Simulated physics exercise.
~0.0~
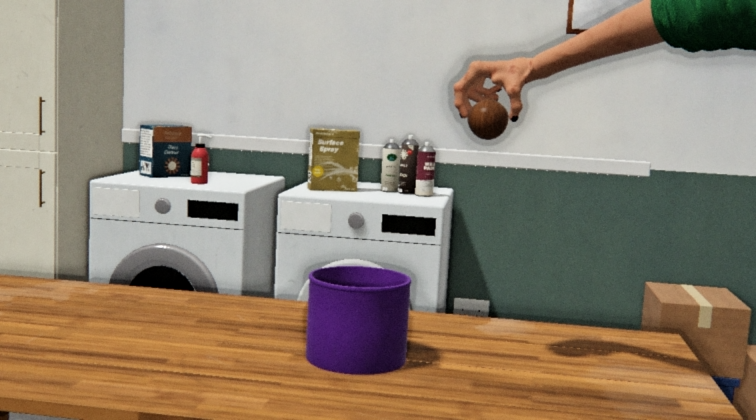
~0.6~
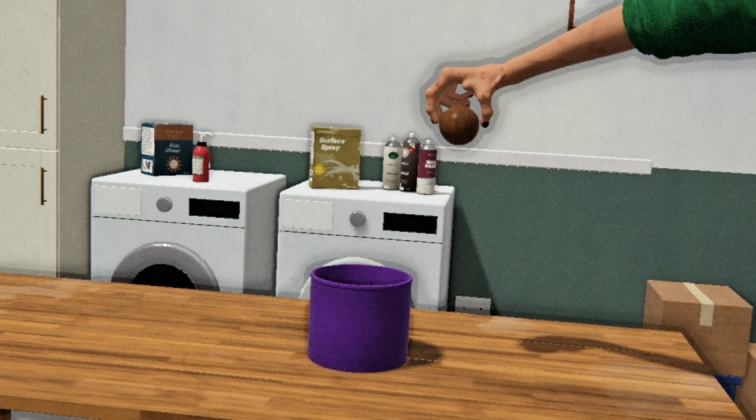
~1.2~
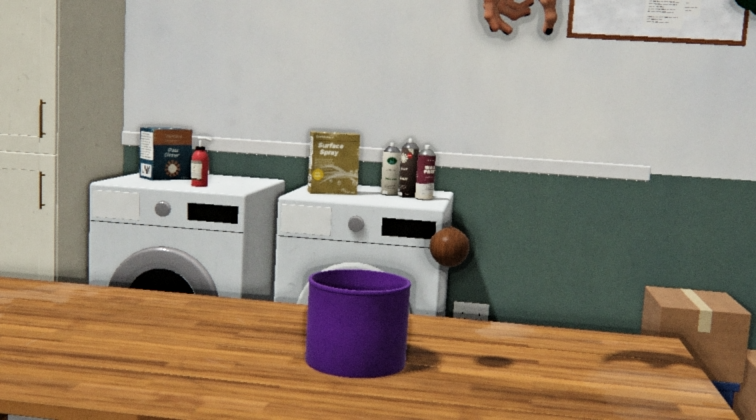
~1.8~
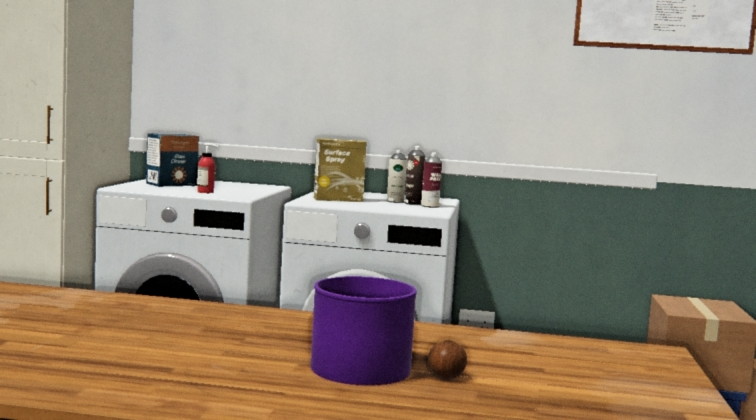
A brown onion, held by a hand above a wooden table, was carried a little to the left and released, then dropped past the purple bucket and ended up on the tabletop just to its right.
